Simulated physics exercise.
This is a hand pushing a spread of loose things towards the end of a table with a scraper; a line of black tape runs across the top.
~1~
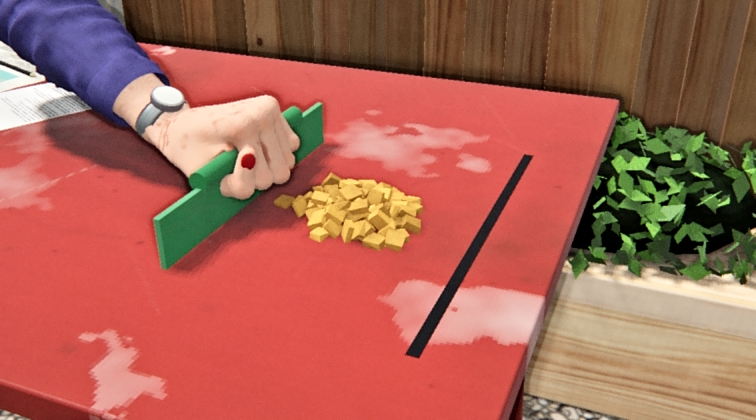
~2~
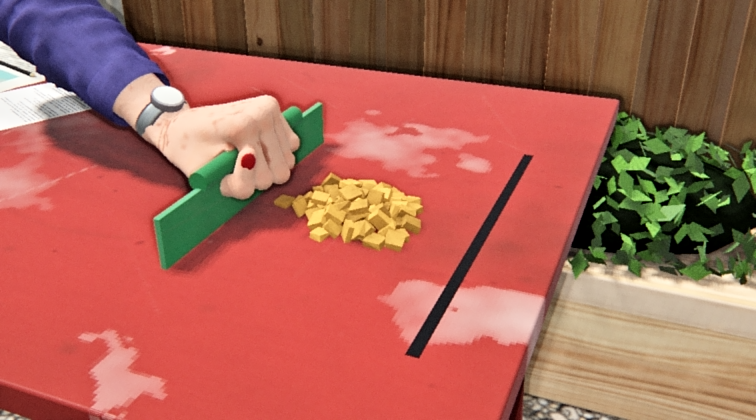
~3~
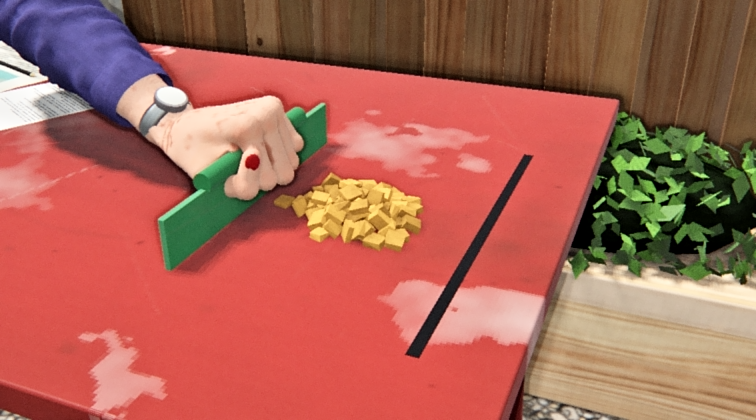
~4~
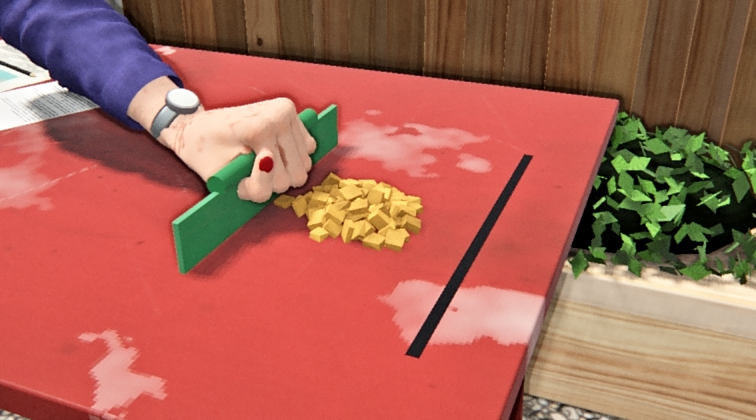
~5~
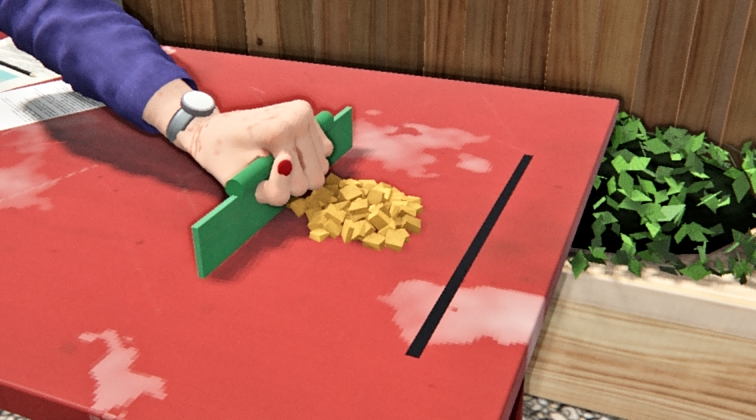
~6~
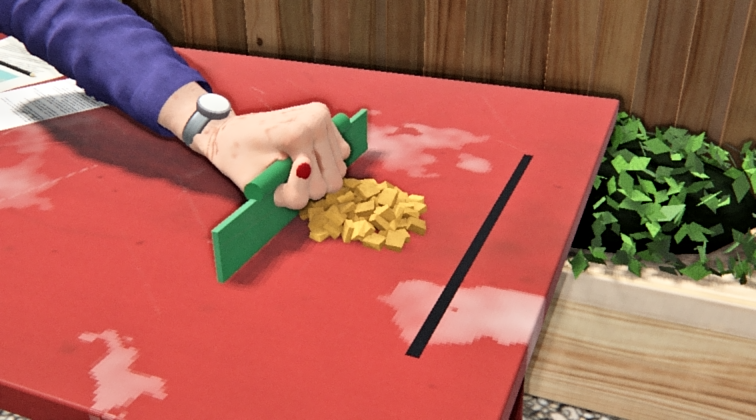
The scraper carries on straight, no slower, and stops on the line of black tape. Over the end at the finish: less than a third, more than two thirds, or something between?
The floor gets less than a third.
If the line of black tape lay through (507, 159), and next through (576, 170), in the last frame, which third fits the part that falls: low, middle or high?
At the first place less than a third, at the second above two thirds.
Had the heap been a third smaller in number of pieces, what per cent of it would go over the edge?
Close to 20 per cent.
Soon after the last picture, scraper still moving, near (397, 175); heap all on the table, its front near (494, 244).
A little later, scraper stopped at the black tape; heap a small part over the edge.
Later still, scraper stopped at the black tape; heap about a quarter over the edge.
At rest, scraper stopped at the black tape; heap about a quarter over the edge.
